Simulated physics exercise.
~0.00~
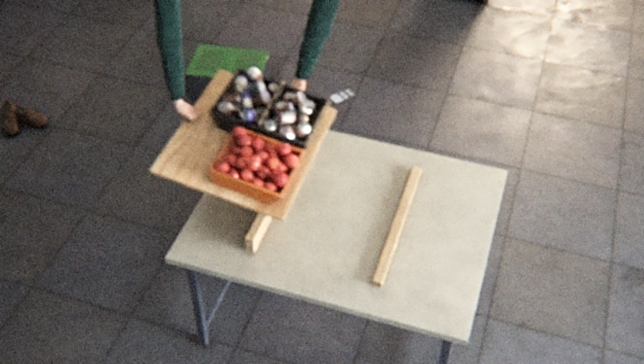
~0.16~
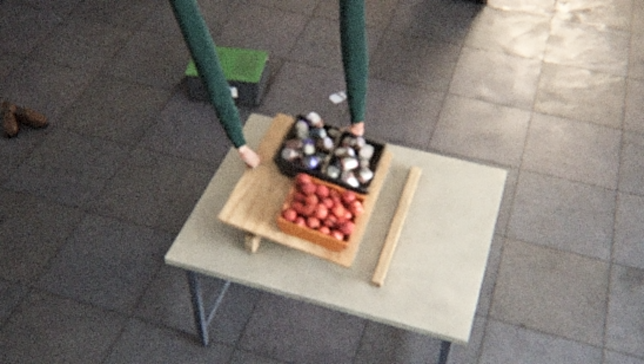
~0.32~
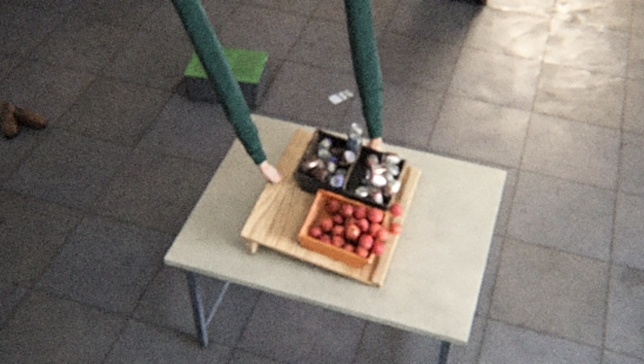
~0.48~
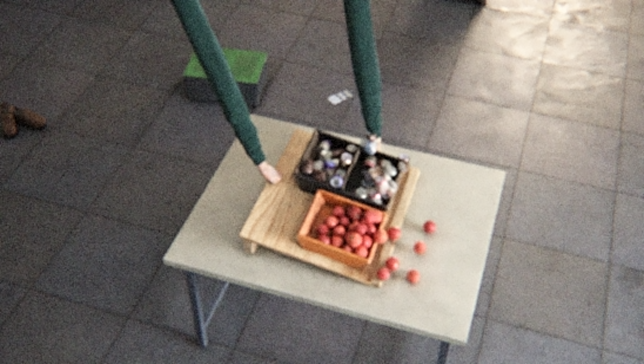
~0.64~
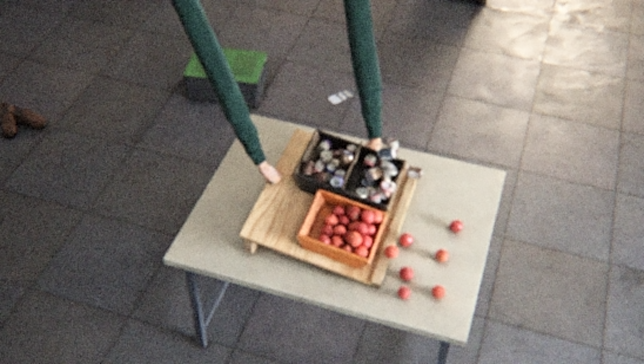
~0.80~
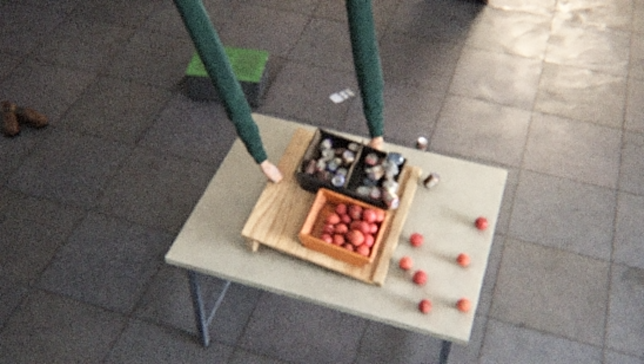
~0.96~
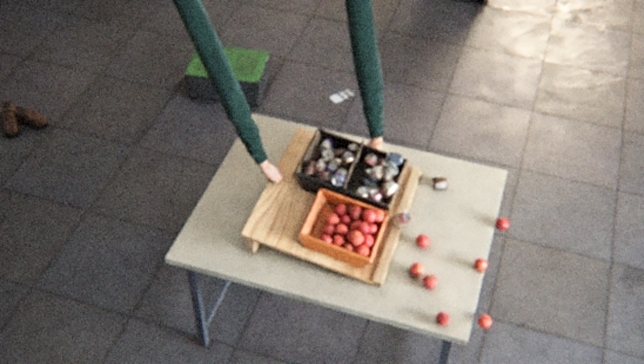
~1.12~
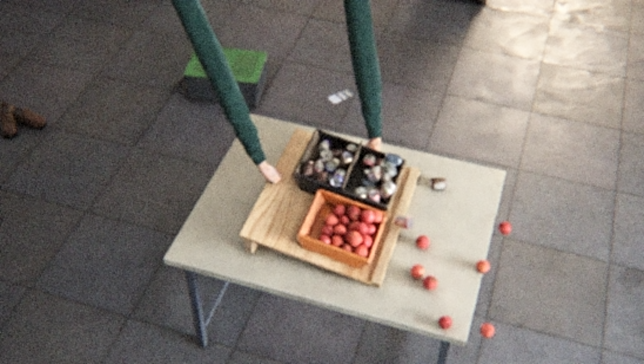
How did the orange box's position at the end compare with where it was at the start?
At the start the orange box was held up over the upper left part of the table. By the end it was farther right and lower, sitting on the board near the middle of the table.
